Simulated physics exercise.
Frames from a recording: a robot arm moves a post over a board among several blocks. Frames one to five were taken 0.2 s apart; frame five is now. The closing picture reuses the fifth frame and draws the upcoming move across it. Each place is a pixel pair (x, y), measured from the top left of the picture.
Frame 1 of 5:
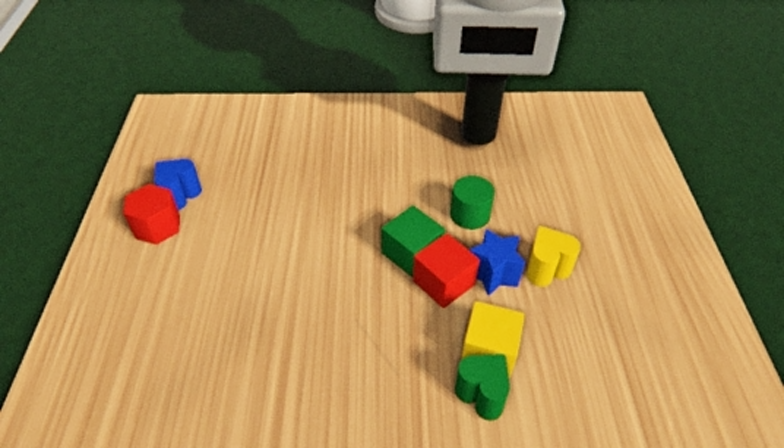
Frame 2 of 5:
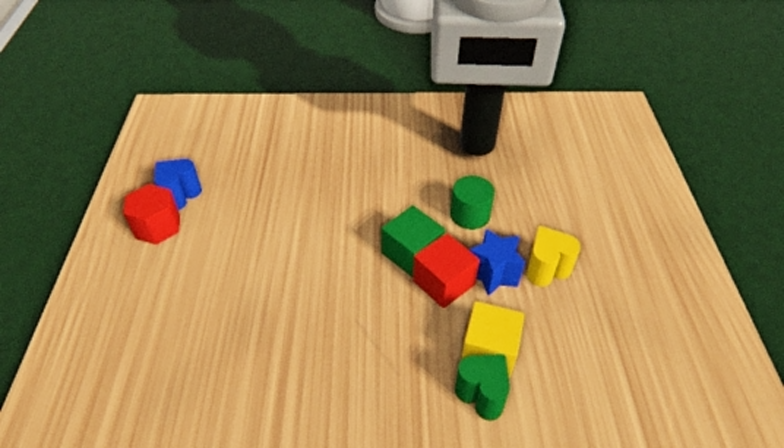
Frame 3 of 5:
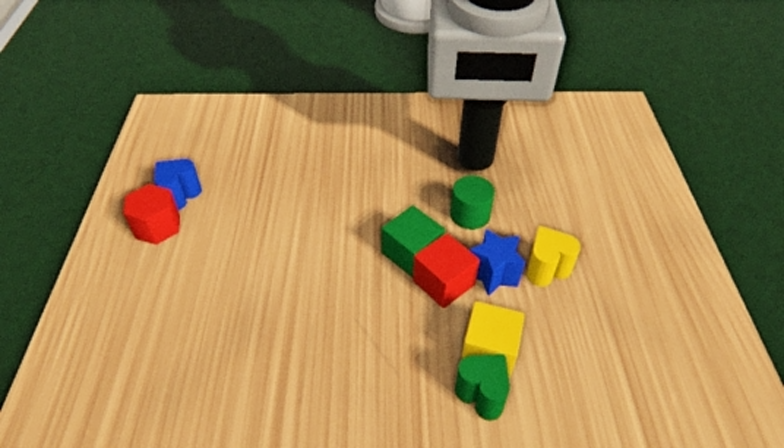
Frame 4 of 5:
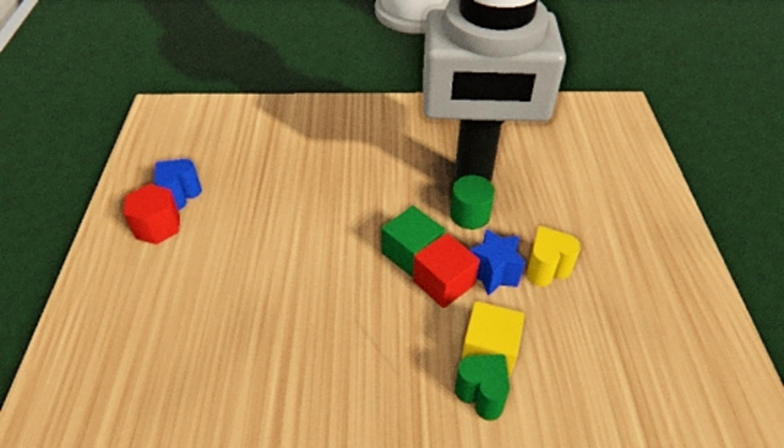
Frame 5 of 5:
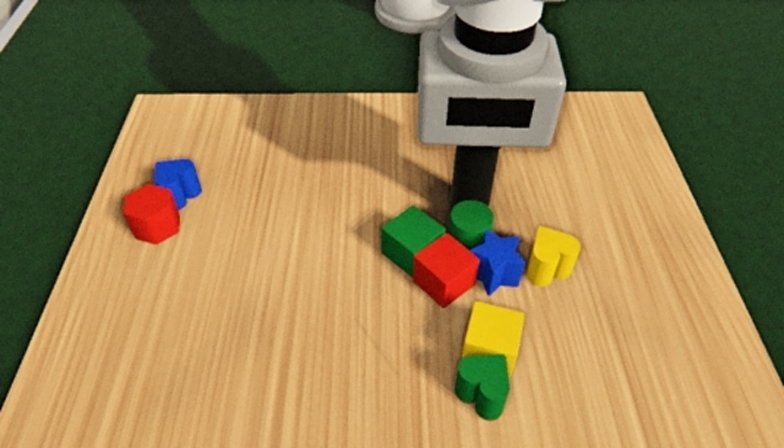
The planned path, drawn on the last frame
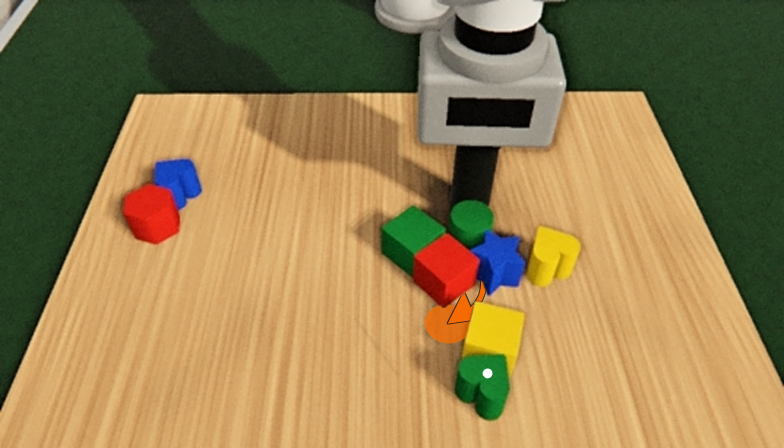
A light wooden board on a dark green surface is seen from above at an angle by a still camera. A red and a blue block sit at the left, while green, red, blue and yellow blocks cluster right of centre, a green heart nearest. The robot arm at the top moves its black post steadily toward the viewer, then nudges the green round block slightly forward.
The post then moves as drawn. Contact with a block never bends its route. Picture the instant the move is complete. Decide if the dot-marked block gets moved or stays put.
It is shifted.
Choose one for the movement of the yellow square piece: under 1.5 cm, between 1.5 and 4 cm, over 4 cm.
The shift is from 1.5 to 4 cm.
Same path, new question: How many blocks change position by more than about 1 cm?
3 or more blocks.
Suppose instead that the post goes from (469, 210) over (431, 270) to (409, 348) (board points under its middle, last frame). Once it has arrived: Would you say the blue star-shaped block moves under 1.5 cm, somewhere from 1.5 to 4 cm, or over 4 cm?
From 1.5 to 4 cm.
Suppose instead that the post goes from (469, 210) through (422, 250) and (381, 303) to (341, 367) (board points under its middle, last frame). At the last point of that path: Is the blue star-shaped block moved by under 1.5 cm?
The answer is yes.
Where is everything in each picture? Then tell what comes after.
Post's lower end (479, 135); red square piece (447, 258); green round block (474, 189); green heart (488, 373); yellow square piece (495, 327); blue star-shaped block (499, 249), in the first picture.
Post (477, 145); blocks still, in the second picture.
Post (475, 160); blocks still, in the third picture.
Post (473, 179); blocks still, in the fourth picture.
Post (470, 202); red square piece (447, 258); green round block (472, 215); green heart (488, 373); yellow square piece (495, 327); blue star-shaped block (499, 249), in the fifth picture.
Drawn move, from (469, 210) through (477, 248) and (483, 291) to (448, 323); the dot is on the green heart.
What follows on the original path. One third of the way, post (479, 242); red square piece (433, 278), turned 15° clockwise; green round block (472, 257); blue star-shaped block (514, 270), turned 10° anticlockwise.
Two thirds of the way, post (484, 285); red square piece (412, 294), turned 50° clockwise; green round block (461, 298); green heart (493, 384); yellow square piece (492, 337), turned 30° anticlockwise; blue star-shaped block (525, 288), turned 70° anticlockwise.
At the end, post (449, 316); red square piece (393, 297), turned 80° clockwise; green round block (425, 335); green heart (503, 400); yellow square piece (487, 348), turned 55° anticlockwise; blue star-shaped block (526, 292), turned 85° anticlockwise.
